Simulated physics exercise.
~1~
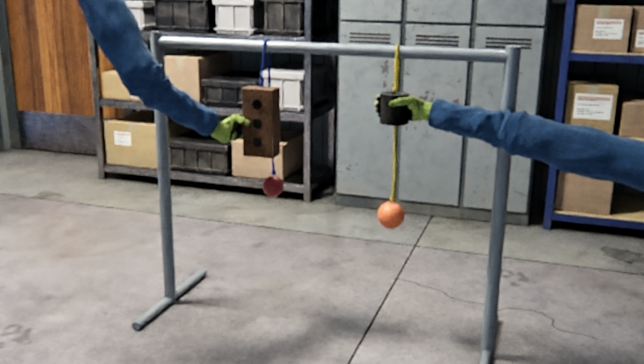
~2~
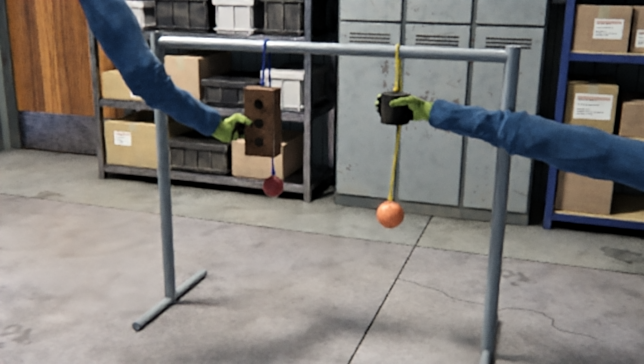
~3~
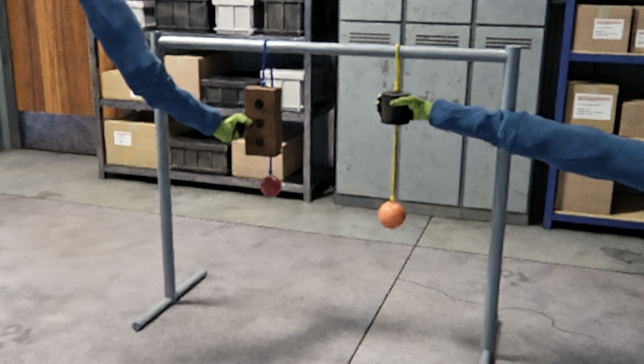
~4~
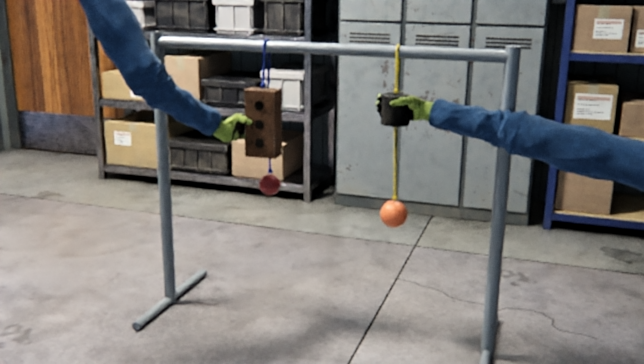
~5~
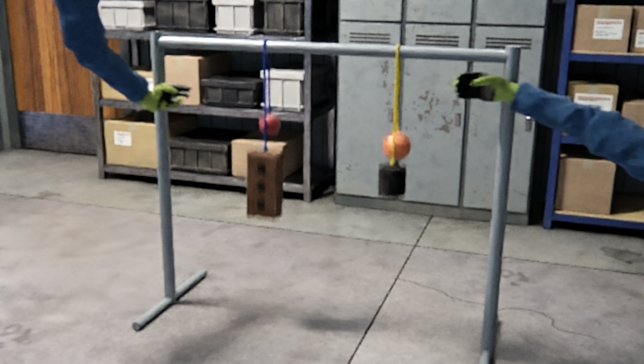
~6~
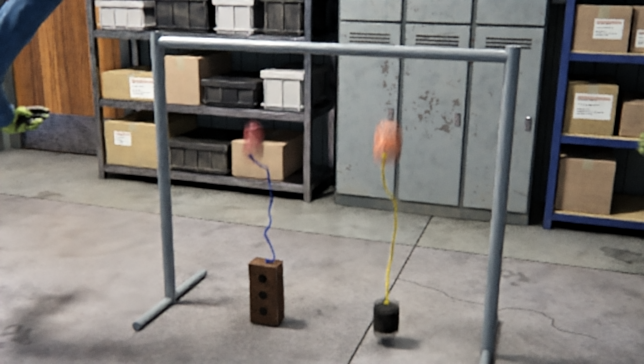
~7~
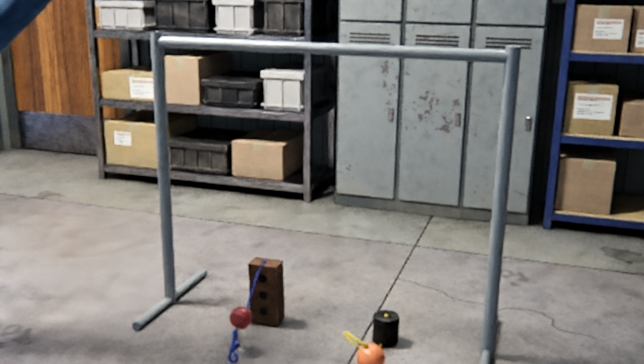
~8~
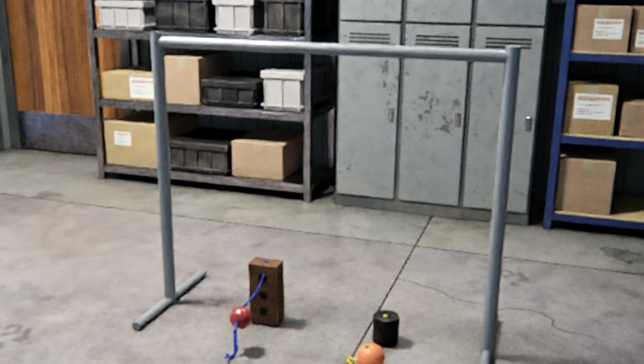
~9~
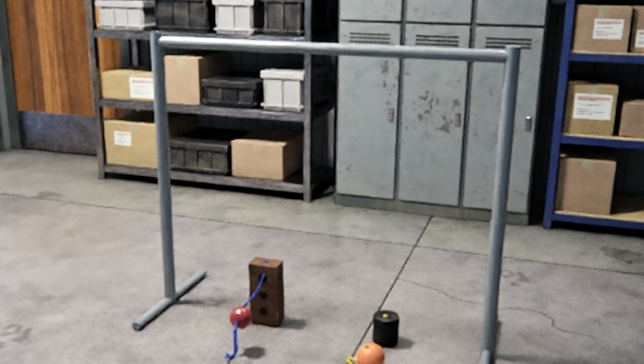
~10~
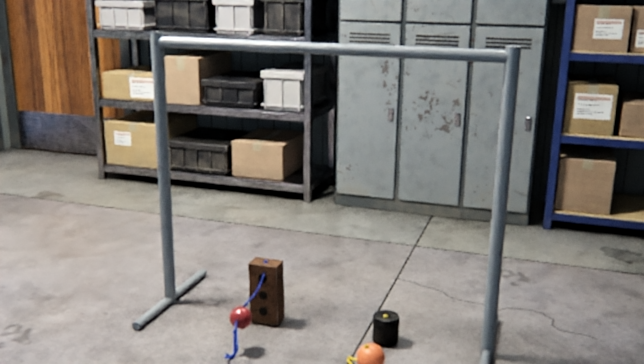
Two blue-sleeved arms with green gloves reach in from either side of a gray rail in a storeroom, seen from the front. The left hand holds a brown brick and the right a black cylinder, while a red apple on a blue cord and an orange on a yellow cord hang below. The hands let go and draw back, the brick and cylinder drop, and the apple and orange rise. Both cords come off the rail as the brick and cylinder reach the floor. The fruits fall too, and everything lies still beneath the bare rail.
